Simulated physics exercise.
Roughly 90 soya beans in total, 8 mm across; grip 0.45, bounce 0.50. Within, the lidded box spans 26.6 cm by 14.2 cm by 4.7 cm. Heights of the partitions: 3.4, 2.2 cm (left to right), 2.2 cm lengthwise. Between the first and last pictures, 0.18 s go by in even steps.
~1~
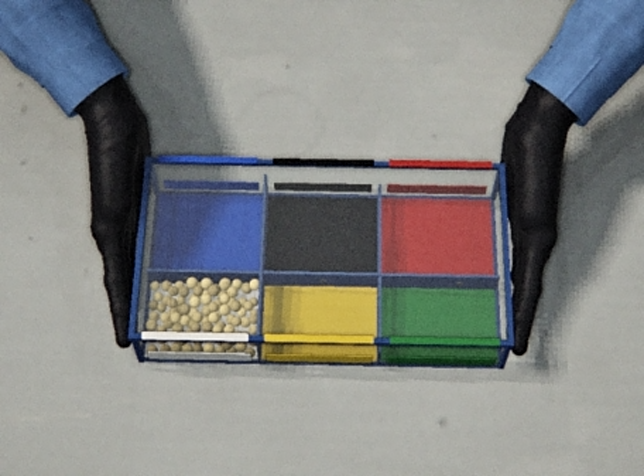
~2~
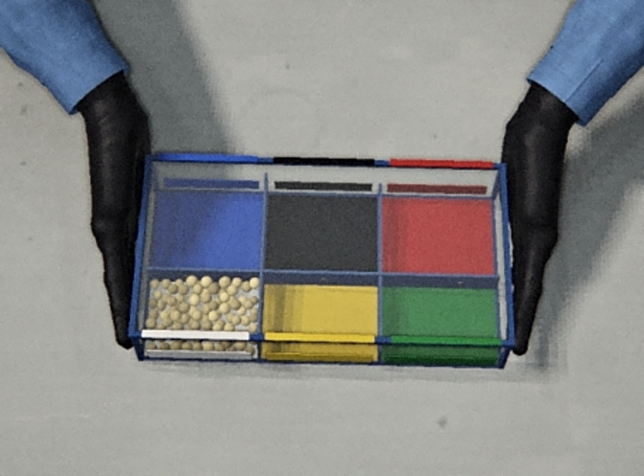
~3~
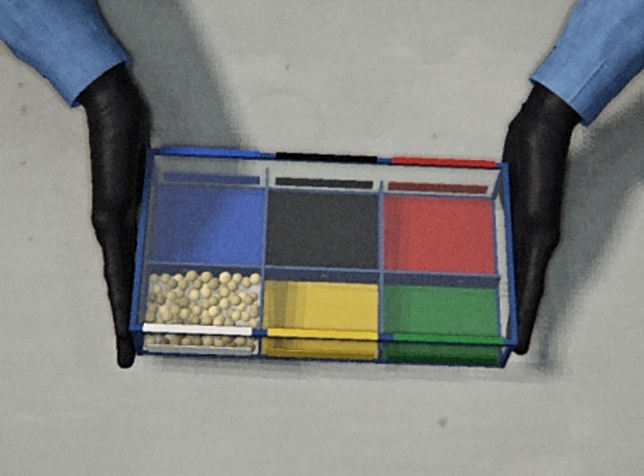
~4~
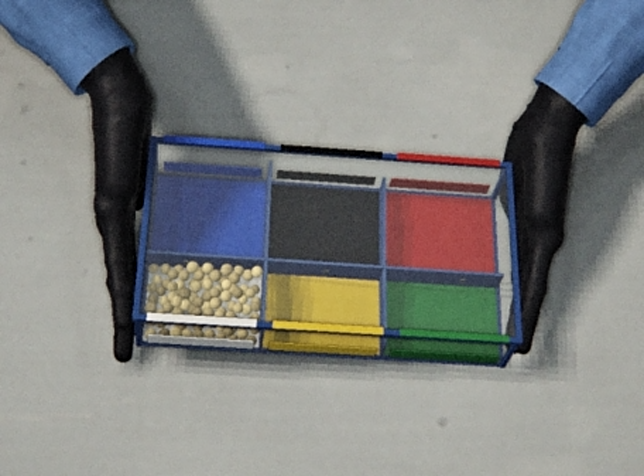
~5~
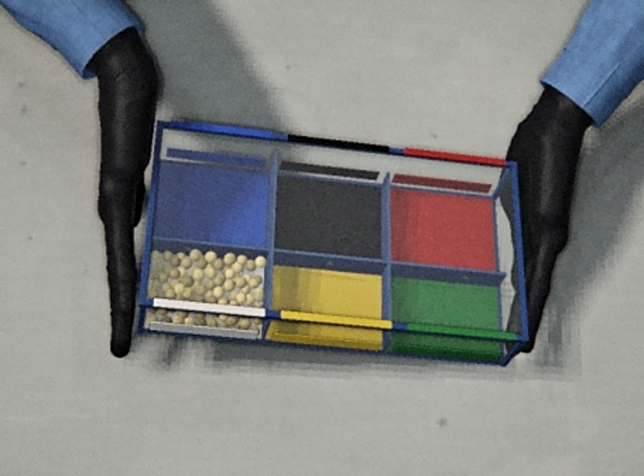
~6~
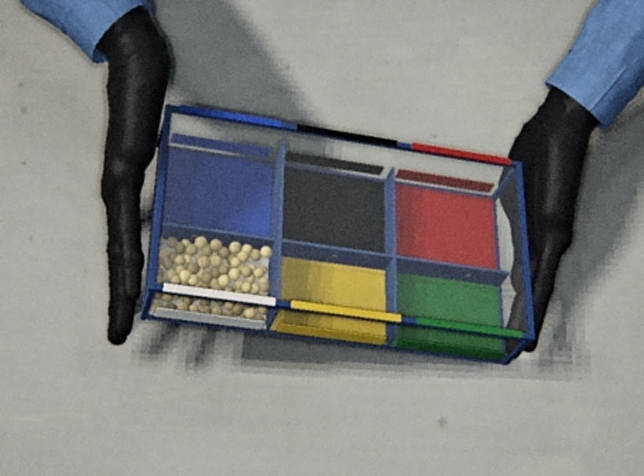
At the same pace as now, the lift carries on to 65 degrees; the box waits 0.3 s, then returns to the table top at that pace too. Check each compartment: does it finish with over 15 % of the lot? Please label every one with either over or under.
Labels - red compartment: Under; blue compartment: Under; green compartment: Under; yellow compartment: Under; white compartment: Over; black compartment: Under.
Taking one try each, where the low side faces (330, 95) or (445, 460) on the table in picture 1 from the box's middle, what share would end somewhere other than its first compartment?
Estimate: Some 10 % and some 0 % respectively.
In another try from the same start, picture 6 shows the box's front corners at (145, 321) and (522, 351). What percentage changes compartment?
I'd say close to 0 in a hundred.
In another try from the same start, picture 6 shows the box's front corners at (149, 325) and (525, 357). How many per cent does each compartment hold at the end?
Per cent at the finish: Red 0, blue 0, green 0, yellow 5, white 95, black 0.
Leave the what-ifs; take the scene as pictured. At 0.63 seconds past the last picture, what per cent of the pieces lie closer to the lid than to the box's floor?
Estimate: Near 20 per cent.
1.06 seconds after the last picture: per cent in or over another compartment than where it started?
It comes to some 15 per cent.
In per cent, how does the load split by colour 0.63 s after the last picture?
Shares - red: 0; blue: 0; green: 0; yellow: 5; white: 90; black: 5.
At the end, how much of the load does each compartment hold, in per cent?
Red 0 / blue 5 / green 0 / yellow 5 / white 85 / black 5, all in percent.
Then, 0.63 s after the last picture, tilt 65 degrees; yellow 5 %, white 90 %, black 5 %.
Then, 1.06 s after the last picture, tilt 36 degrees; blue 5 %, yellow 5 %, white 85 %, black 5 %.
Then, 1.56 s after the last picture, tilt 0 degrees; blue 5 %, yellow 5 %, white 85 %, black 5 %.
In the end, red 0 %, blue 5 %, green 0 %, yellow 5 %, white 85 %, black 5 %.
